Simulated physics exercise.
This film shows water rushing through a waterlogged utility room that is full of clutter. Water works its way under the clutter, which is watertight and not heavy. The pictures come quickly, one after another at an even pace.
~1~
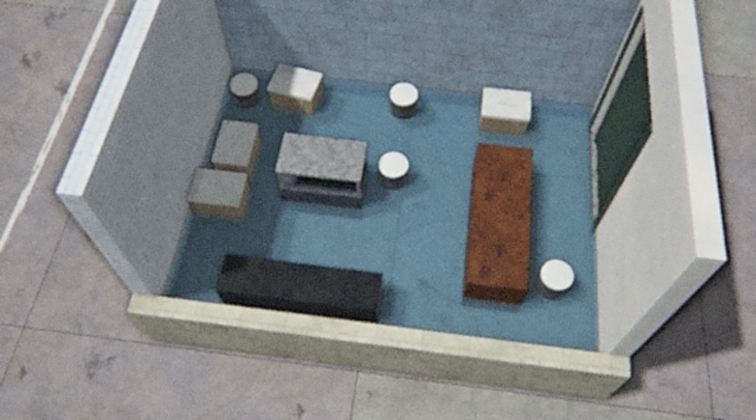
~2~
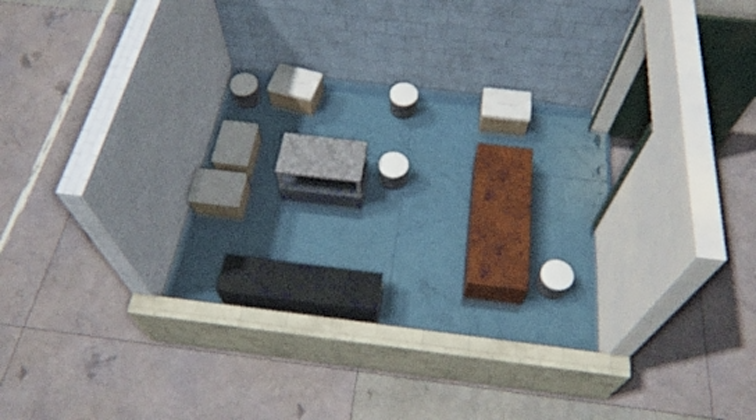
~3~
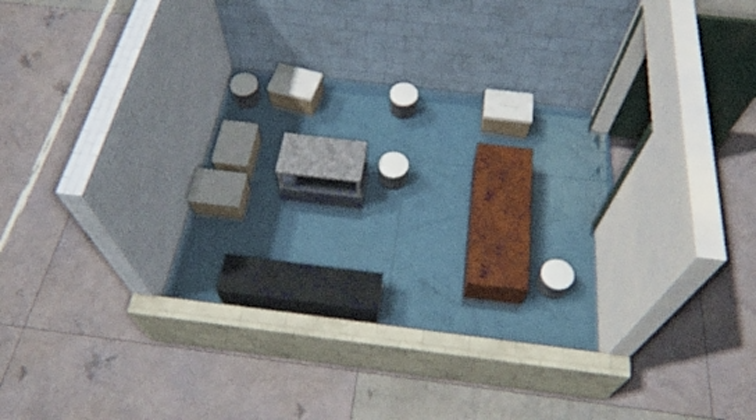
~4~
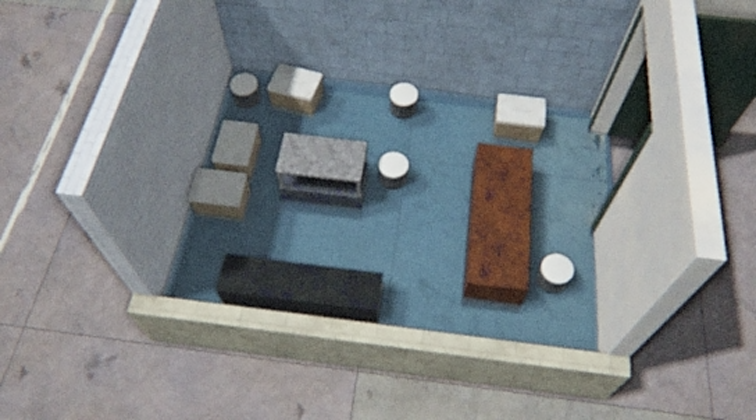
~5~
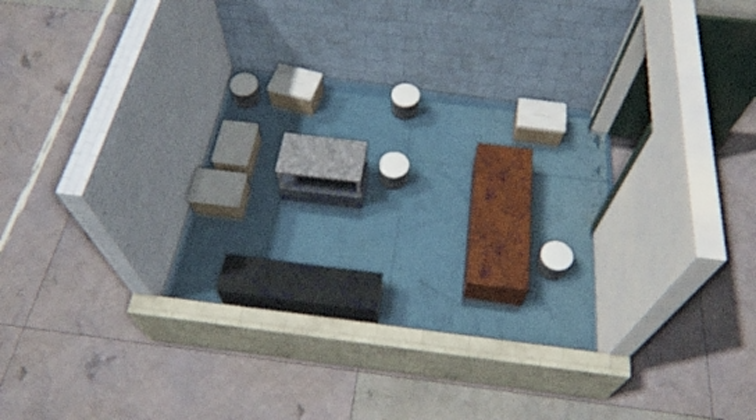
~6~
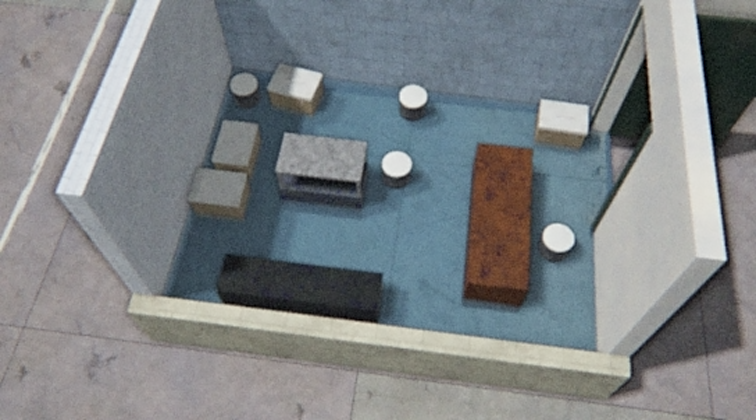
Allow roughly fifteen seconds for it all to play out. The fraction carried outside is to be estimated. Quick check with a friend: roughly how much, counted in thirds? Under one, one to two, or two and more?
It is going to be in the central band.
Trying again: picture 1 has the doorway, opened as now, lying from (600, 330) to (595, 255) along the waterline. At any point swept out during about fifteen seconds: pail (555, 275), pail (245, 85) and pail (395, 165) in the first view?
Same order as asked: Exits, never leaves, never leaves.
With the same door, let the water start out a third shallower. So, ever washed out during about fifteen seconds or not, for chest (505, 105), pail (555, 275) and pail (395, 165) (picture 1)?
So, in the listed order, they end up flushed out, flushed out and flushed out.
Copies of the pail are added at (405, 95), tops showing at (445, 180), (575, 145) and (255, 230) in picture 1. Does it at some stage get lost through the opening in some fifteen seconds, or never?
The three, in sequence: Departs, departs and remains behind.
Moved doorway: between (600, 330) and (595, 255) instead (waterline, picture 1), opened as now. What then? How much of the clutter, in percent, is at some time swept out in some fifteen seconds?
Result: Close to 20 %.
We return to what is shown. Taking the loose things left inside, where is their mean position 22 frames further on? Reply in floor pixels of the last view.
Centre estimate: Around (322, 140).
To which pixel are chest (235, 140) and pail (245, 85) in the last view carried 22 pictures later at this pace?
They should end up near (292, 120) and (295, 85) respectively.
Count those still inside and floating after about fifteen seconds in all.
That would be 2.
A moment on, 1 of 8 are out; 7 afloat.
Next, 3 of 8 are out; 5 afloat.
Later, 4 of 8 are out; 4 afloat.
In the end, 4 of 8 are out; 2 afloat.
